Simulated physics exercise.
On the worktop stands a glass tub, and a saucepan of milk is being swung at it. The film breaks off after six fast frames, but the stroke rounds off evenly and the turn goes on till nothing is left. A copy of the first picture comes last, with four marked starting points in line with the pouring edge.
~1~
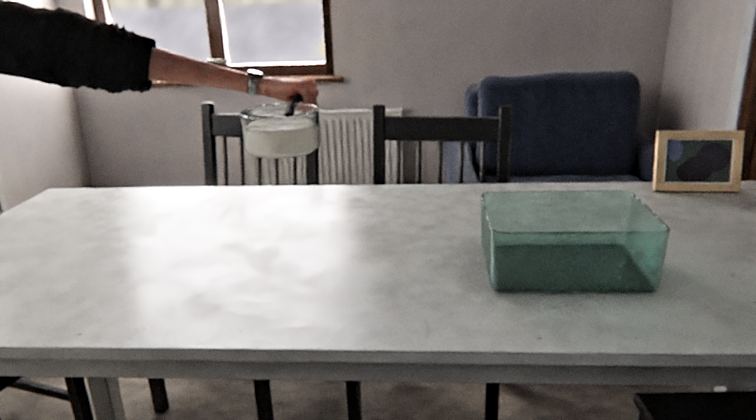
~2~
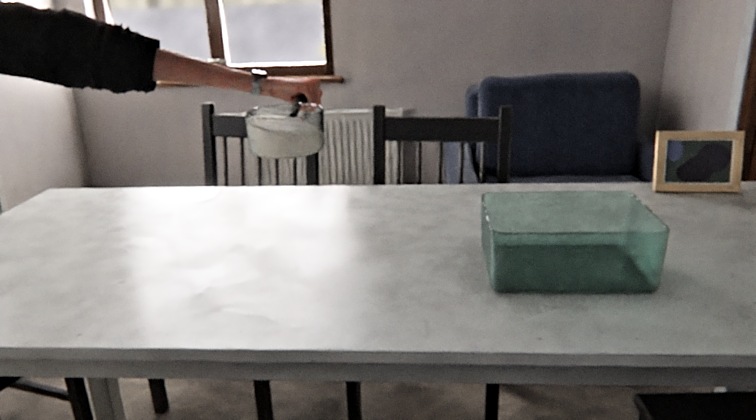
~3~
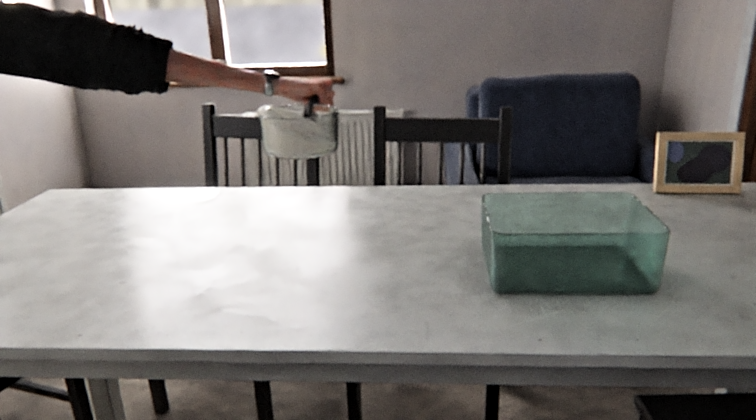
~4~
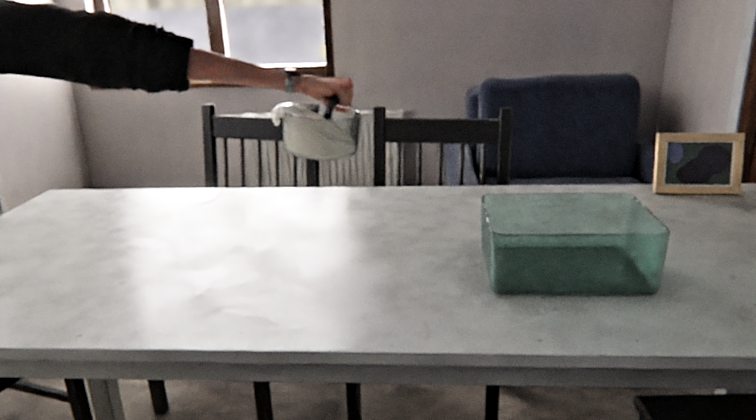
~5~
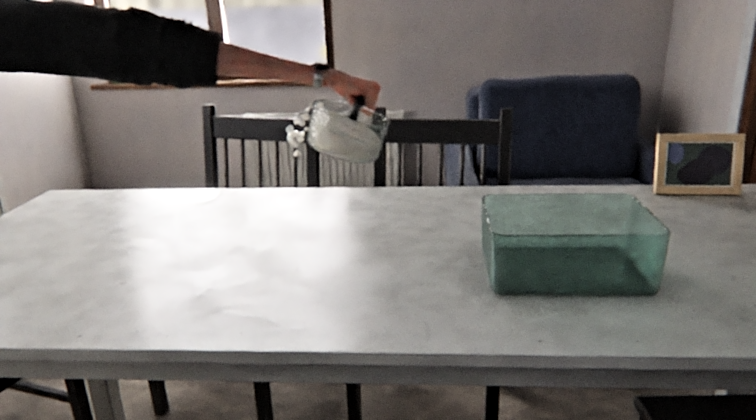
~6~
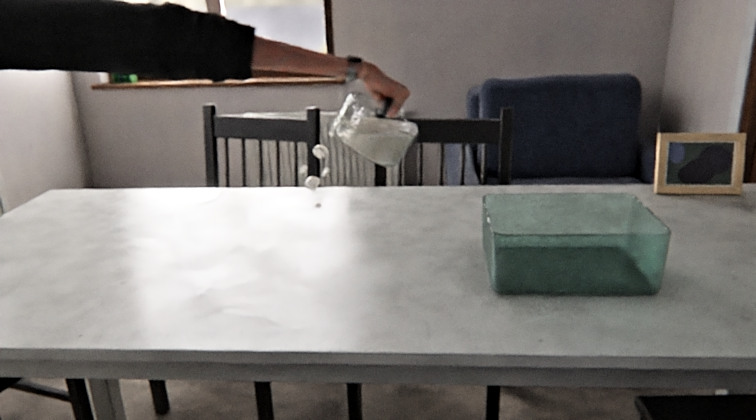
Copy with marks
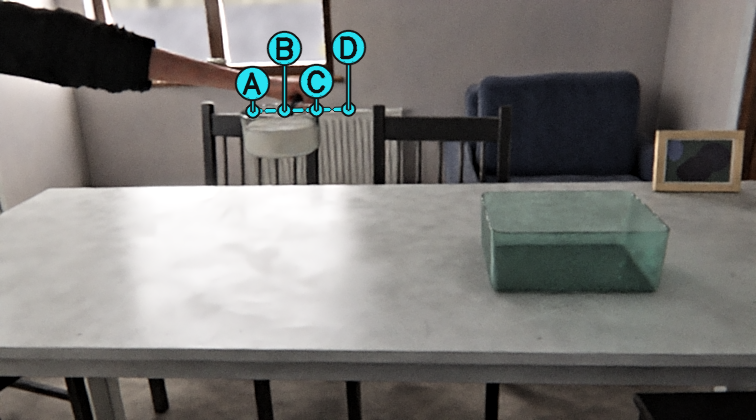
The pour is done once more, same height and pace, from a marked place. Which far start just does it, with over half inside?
Go for B.
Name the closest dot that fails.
A it is.
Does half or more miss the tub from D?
No, that is safe.
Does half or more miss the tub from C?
No.
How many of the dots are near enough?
Three of the four.
On the marked copy, A at (252, 111); B at (284, 110); C at (316, 109); D at (348, 109).
For dot A, about 21 % lands in the tub, 75 % falls short and 4 % goes beside or beyond.
For dot B, about 66 % lands in the tub, 27 % falls short and 7 % goes beside or beyond.
For dot C, about 79 % lands in the tub, 13 % falls short and 8 % goes beside or beyond.
For dot D, about 78 % lands in the tub, 8 % falls short and 14 % goes beside or beyond.
